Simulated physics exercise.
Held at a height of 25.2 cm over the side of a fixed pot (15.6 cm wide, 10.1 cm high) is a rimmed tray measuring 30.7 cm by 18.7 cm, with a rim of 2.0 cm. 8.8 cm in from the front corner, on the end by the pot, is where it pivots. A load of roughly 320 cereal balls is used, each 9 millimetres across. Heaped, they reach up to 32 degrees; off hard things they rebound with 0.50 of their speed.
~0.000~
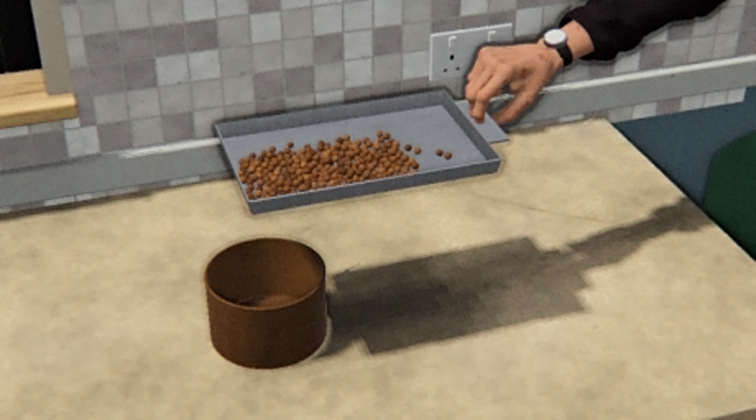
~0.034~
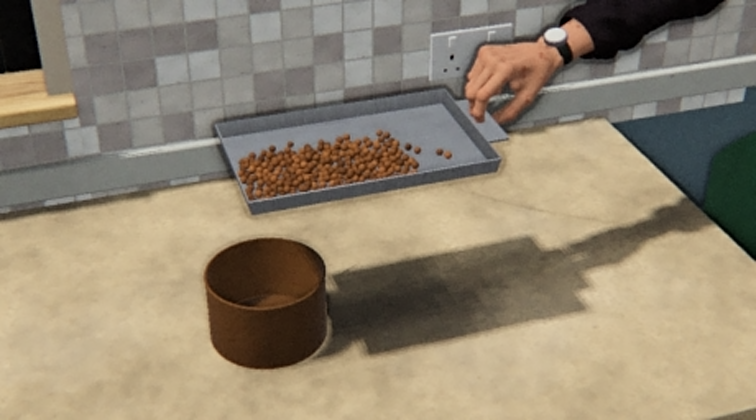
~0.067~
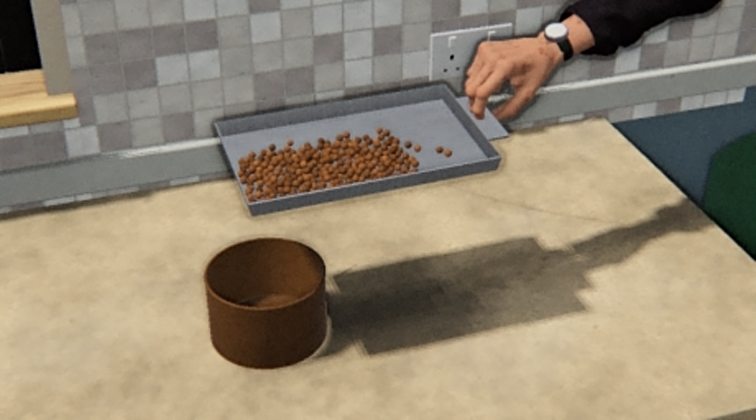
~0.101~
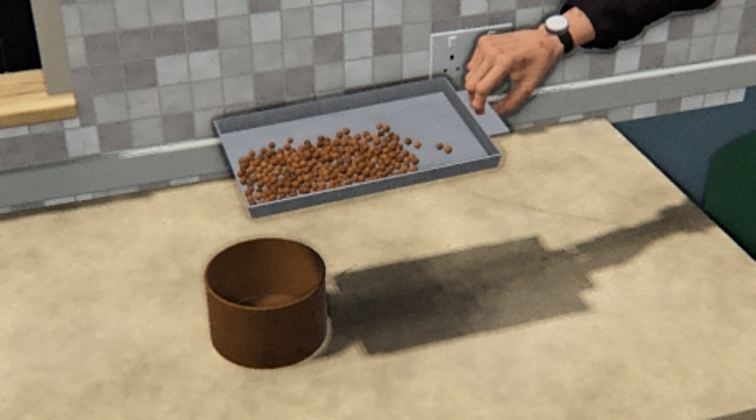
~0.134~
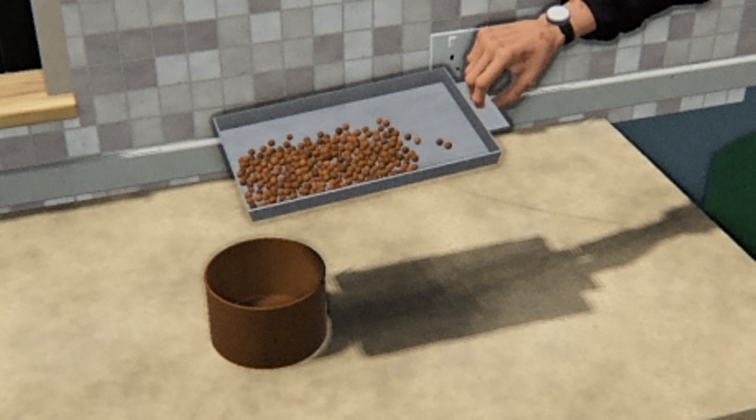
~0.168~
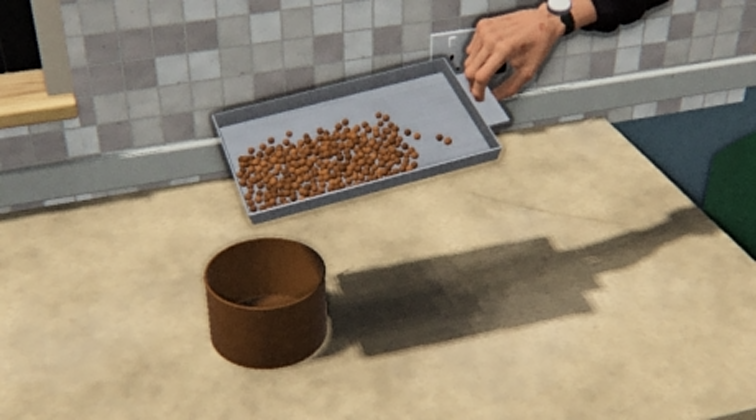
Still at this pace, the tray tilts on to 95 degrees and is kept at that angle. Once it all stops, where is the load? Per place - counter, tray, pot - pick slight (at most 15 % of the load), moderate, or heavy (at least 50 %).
Counter - heavy; left on the tray - slight; pot - moderate.
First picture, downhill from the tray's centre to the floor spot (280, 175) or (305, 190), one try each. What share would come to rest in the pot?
Estimate: Some 5 % and some 5 % respectively.
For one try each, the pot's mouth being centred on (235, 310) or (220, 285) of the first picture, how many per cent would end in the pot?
That gives roughly 65 per cent and then 20 per cent.
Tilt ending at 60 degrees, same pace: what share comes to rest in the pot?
Estimate: Roughly 0 percent.
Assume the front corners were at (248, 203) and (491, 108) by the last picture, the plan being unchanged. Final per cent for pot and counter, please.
The pot gets 5 and the counter 95.
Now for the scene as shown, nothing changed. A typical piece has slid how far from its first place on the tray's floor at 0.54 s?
Displacement on the tray: About 1 cm.
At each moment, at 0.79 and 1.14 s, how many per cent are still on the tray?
Close to 90 at the first time and 35 at the second.
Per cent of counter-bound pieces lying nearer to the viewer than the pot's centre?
Near 100 in a hundred.
After 0.54 s, tilt 52 degrees; the tray holds 100 %, the pot 0 %.
Then, at 0.79 s, tilt 79 degrees; the tray holds 90 %, the pot 0 %.
After 1.14 s, tilt 95 degrees; the tray holds 35 %, the pot 5 %.
In the end, at 2.4 s, counter 70 %, tray 0 %, pot 30 %.
